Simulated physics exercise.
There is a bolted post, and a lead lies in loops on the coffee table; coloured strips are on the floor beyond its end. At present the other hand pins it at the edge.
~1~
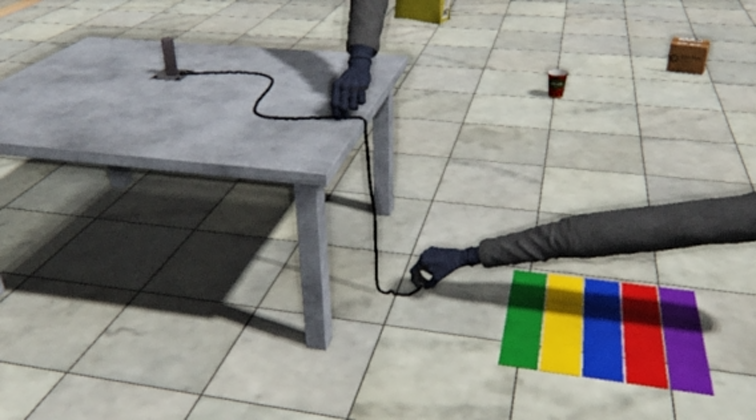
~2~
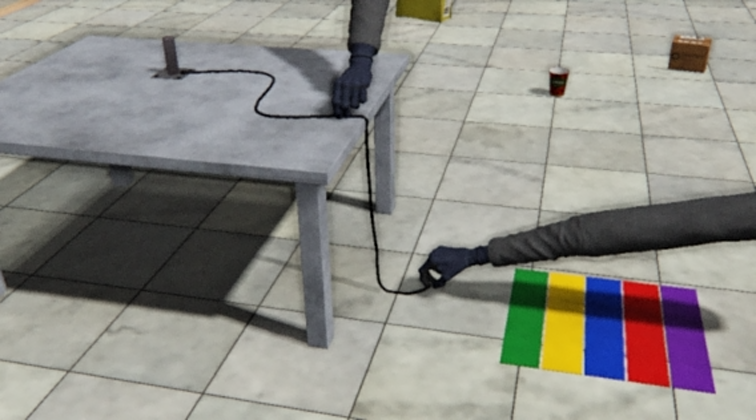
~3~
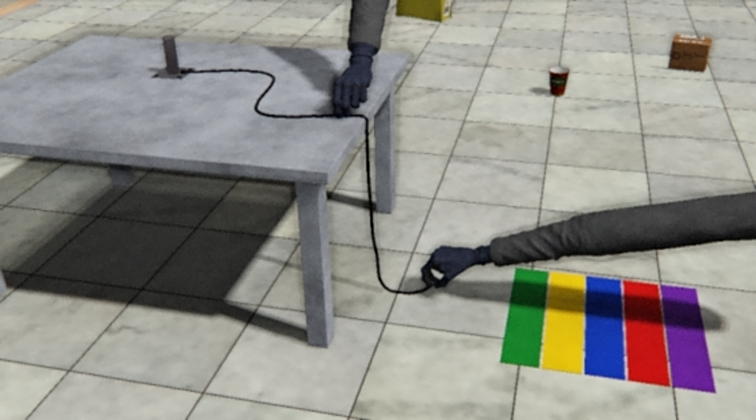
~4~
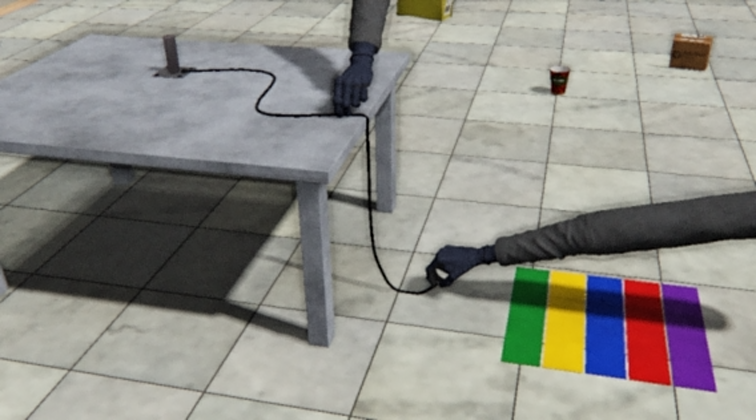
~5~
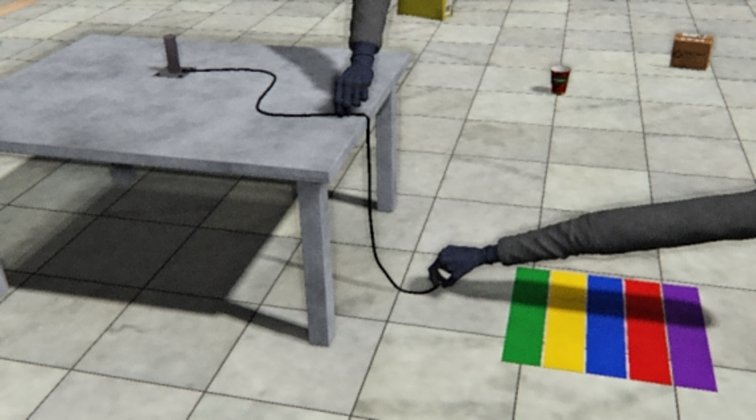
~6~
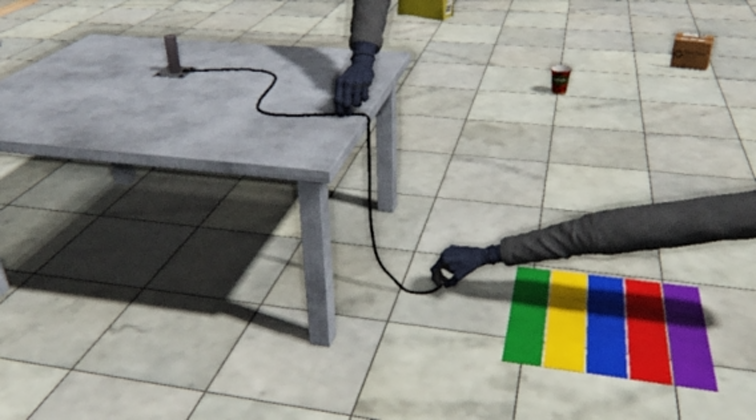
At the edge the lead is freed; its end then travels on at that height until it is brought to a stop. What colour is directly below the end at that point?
The colour below it is red.
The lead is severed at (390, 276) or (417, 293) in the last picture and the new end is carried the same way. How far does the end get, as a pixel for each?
In order, around (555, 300) and (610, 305).
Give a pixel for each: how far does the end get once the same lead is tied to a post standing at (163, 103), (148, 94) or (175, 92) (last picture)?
The three places are (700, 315), (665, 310) and (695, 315), in that order.
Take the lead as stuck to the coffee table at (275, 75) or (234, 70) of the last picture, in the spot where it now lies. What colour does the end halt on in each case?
The end stops on red and then on red.
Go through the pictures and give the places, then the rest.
In the first frame, end (421, 285); green (520, 348); yellow (561, 353); blue (603, 359); red (645, 365); purple (689, 371).
In the second frame, end (430, 284); lead through (222, 71) (273, 83) (260, 113) (351, 116) (370, 189) (377, 268).
In the third frame, end (432, 284).
In the fourth frame, end (437, 284); lead through (223, 70) (274, 82) (260, 112) (352, 115) (369, 188) (379, 266).
In the fifth frame, end (440, 284).
In the sixth frame, end (442, 284); lead through (224, 70) (275, 81) (261, 112) (353, 115) (370, 187) (382, 266).
Early on, end near (593, 302); over blue.
Midway, end near (632, 307); over red.
At the end of the slack, end near (653, 310); over red. It halts on the red strip.
